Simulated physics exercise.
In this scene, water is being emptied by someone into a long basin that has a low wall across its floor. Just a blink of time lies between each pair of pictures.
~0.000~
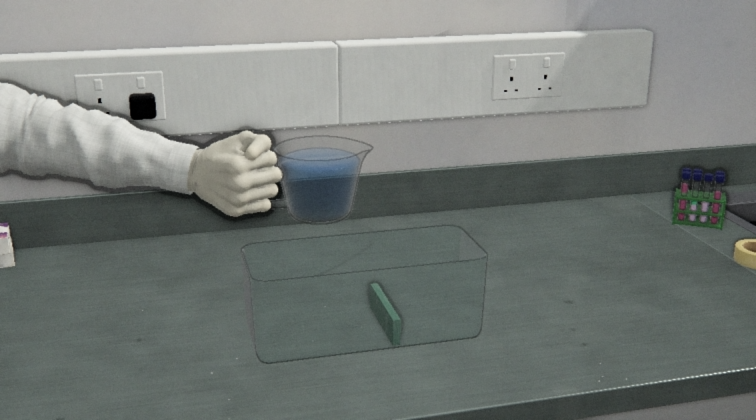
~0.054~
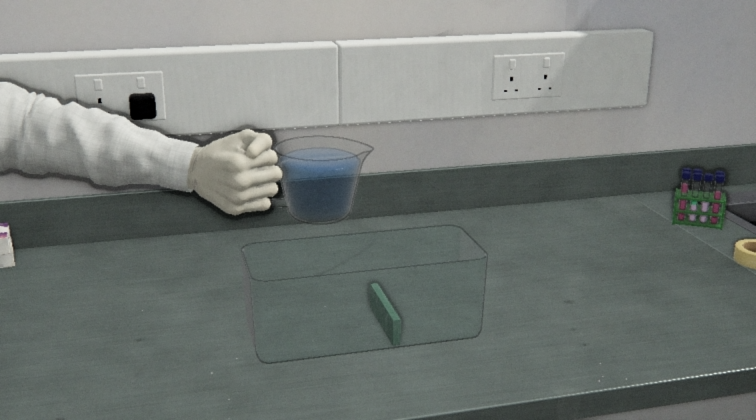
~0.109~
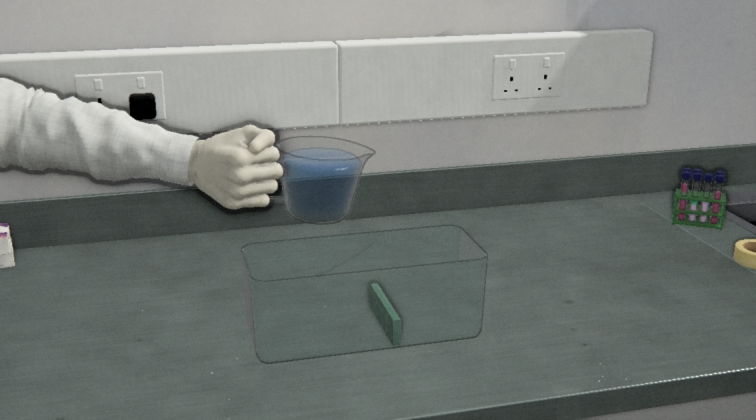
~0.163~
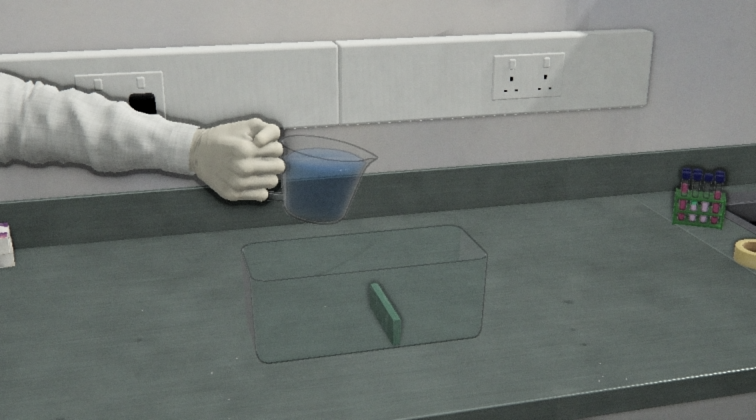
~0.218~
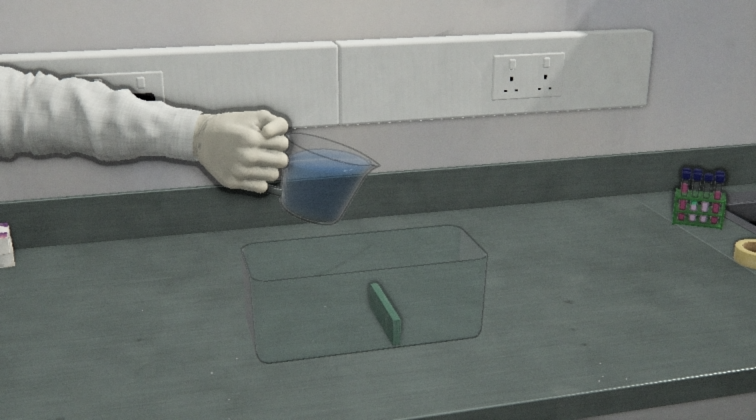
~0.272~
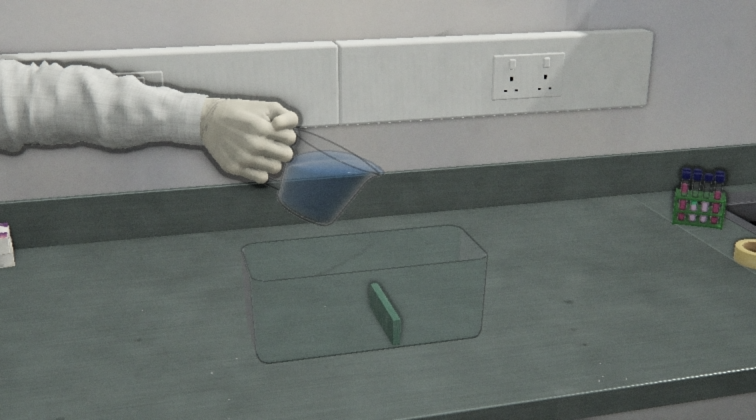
A gloved hand steadily tilts a clear jug of blue water rightward above a long basin.
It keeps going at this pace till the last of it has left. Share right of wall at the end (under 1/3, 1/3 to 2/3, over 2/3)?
Over 2/3.
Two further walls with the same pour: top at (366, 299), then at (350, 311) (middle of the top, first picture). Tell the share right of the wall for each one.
Estimated: 95 % first, 95 % second.
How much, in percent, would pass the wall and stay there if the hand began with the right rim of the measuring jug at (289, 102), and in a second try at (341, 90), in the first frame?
In order, roughly 10 percent and 65 percent.
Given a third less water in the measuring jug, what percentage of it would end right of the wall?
Some 90 parts in a hundred.
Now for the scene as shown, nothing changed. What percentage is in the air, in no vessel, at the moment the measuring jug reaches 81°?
I'd say some 25 per cent.
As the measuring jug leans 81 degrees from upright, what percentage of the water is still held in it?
Near 45 percent is still in there.
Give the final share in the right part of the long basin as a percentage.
Some 90 parts in a hundred.
A moment on, the measuring jug is tipped on its side and 47 per cent is still to pour, 0 is left of the wall and 30 right of it.
Next, the measuring jug is tipped on its side and 9 per cent is still to pour, 7 is left of the wall and 76 right of it.
Then the measuring jug is tipped on its side and 1 per cent is still to pour, 10 is left of the wall and 88 right of it.
Later the measuring jug is tipped on its side and 0 per cent is still to pour, 11 is left of the wall and 89 right of it.
Finally, 11 per cent lies left of the wall, 89 right of it and 1 outside.
